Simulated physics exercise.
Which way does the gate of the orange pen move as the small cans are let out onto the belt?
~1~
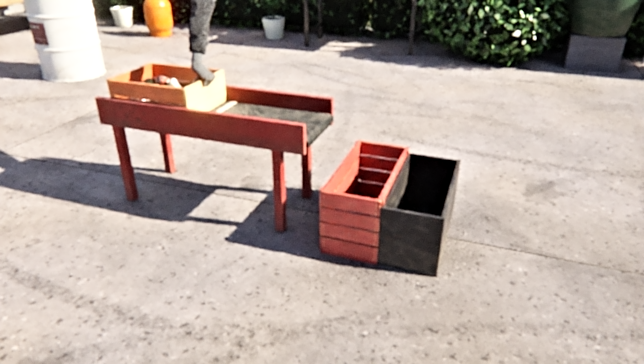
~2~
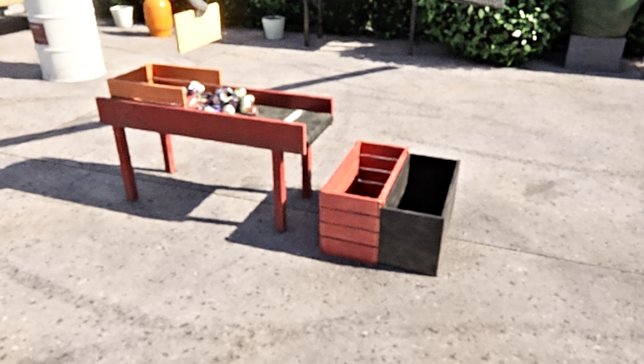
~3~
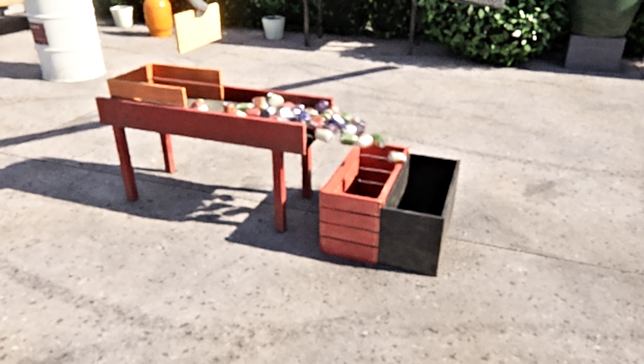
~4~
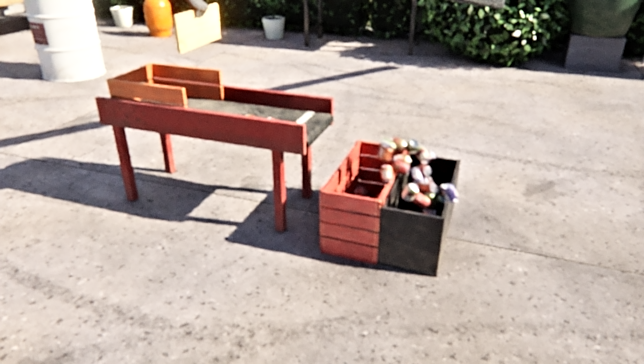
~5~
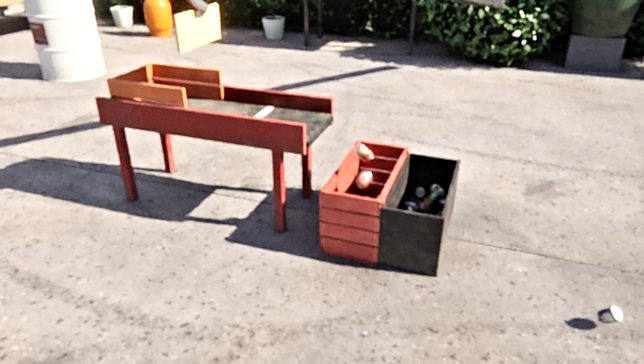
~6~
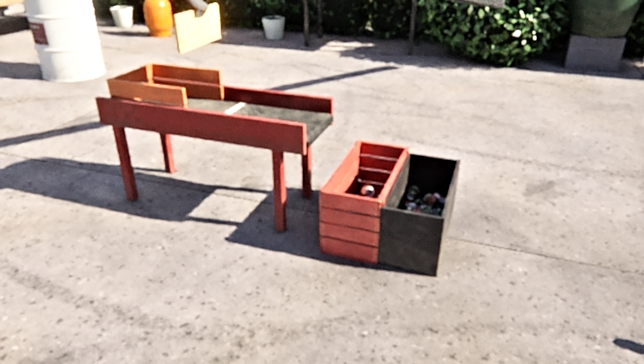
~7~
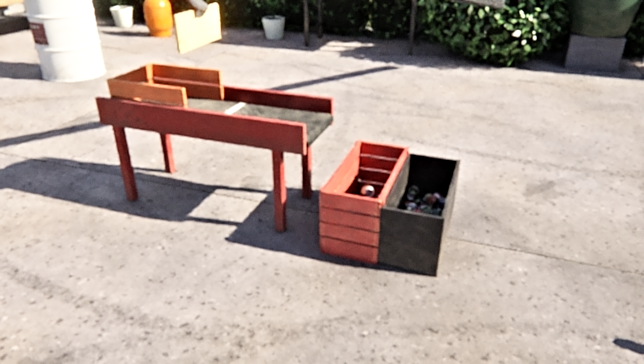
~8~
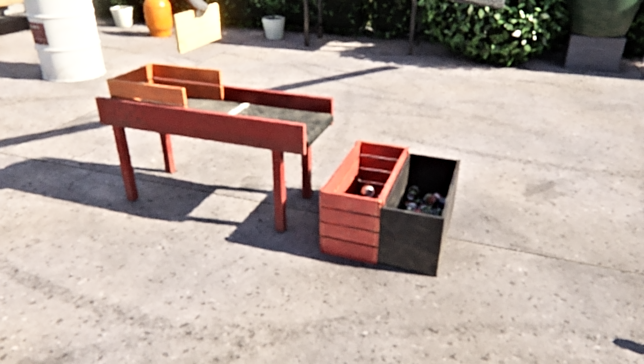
The gate moves up, and it stays raised above the pen.
